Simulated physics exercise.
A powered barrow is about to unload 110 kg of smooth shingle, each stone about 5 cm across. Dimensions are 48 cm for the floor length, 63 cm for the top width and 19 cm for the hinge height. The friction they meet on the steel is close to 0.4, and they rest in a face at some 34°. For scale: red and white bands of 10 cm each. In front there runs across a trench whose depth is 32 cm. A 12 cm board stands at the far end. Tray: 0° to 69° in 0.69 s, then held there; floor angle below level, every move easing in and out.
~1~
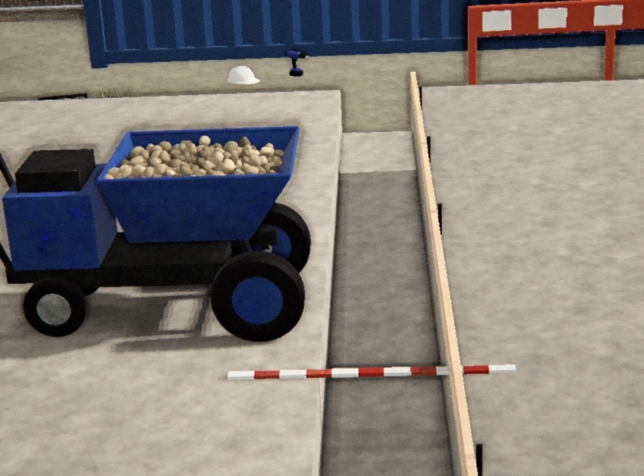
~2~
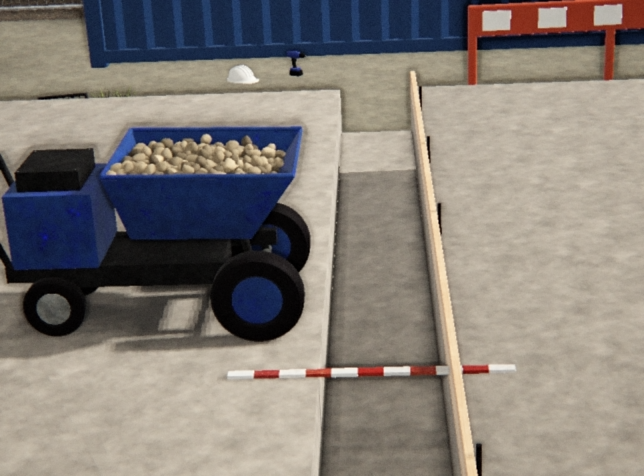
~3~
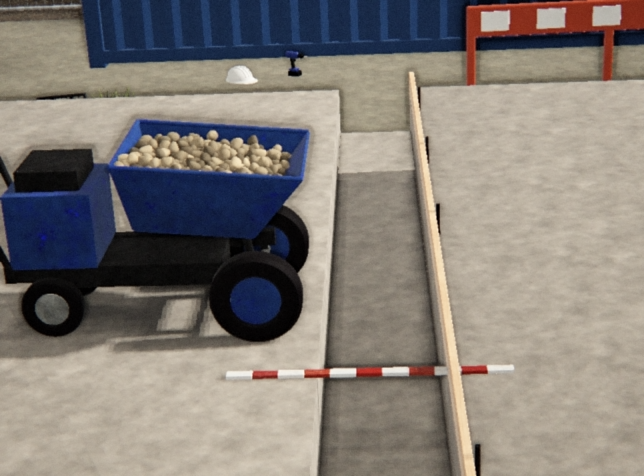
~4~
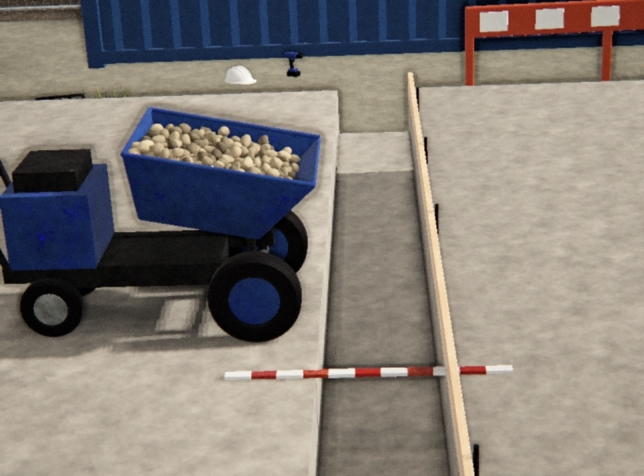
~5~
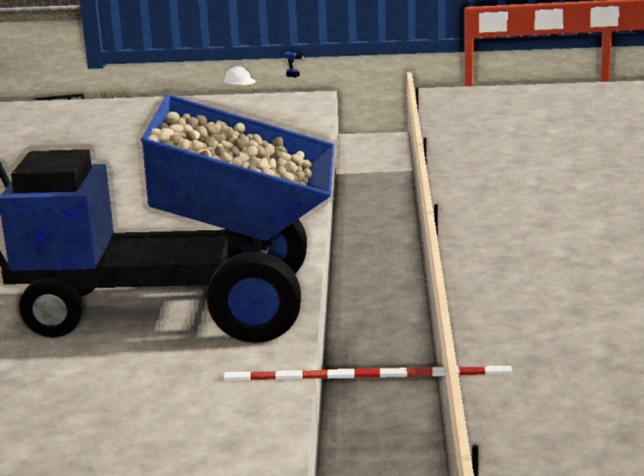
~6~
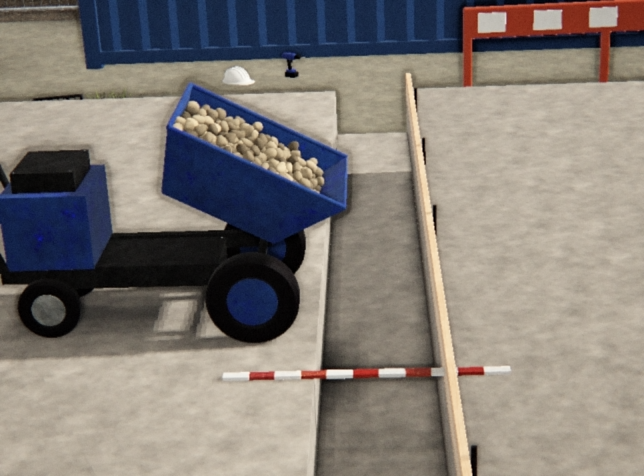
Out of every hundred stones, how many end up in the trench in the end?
Around 59 in every hundred.
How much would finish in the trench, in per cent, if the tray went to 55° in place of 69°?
Roughly 35%.
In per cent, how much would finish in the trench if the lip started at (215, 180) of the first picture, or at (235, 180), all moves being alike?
Near 100 then near 100 percent.
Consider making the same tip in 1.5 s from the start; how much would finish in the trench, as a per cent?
It would be near 80 percent.
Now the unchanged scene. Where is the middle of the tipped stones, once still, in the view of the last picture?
Resting centre: About (429, 350).
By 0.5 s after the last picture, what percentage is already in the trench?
20 per cent or so by then.
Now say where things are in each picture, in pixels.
In the first picture, lip at (290, 176), floor tilted 0°, highest stones at (195, 152).
In the second picture, the tray is at 1°, its lip at (294, 176); the top of the load is at (196, 150).
In the third picture, the tray is at 6°, its lip at (302, 180); the top of the load is at (171, 147).
In the fourth picture, the tray is at 12°, its lip at (314, 186); the top of the load is at (169, 137).
In the fifth picture, the tray is at 19°, its lip at (330, 195); the top of the load is at (178, 126).
In the sixth picture, lip at (345, 208), floor tilted 28°, highest stones at (194, 116).
Then, 0.2 s after the last picture the floor is at 59°, 100 % in the tray; the foremost stones are at (372, 234).
Then, 0.5 s after the last picture the floor is at 69°, 66 % in the tray, 20 % in the trench, 14 % past the trench; the foremost stones are at (478, 291).
Then, 0.8 s after the last picture the floor is at 69°, 24 % in the tray, 35 % in the trench, 41 % past the trench; the foremost stones are at (641, 296).
Then, 2.8 s after the last picture the floor is at 69°, 0 % in the tray, 59 % in the trench, 41 % past the trench; the foremost stones are past the picture's edge.
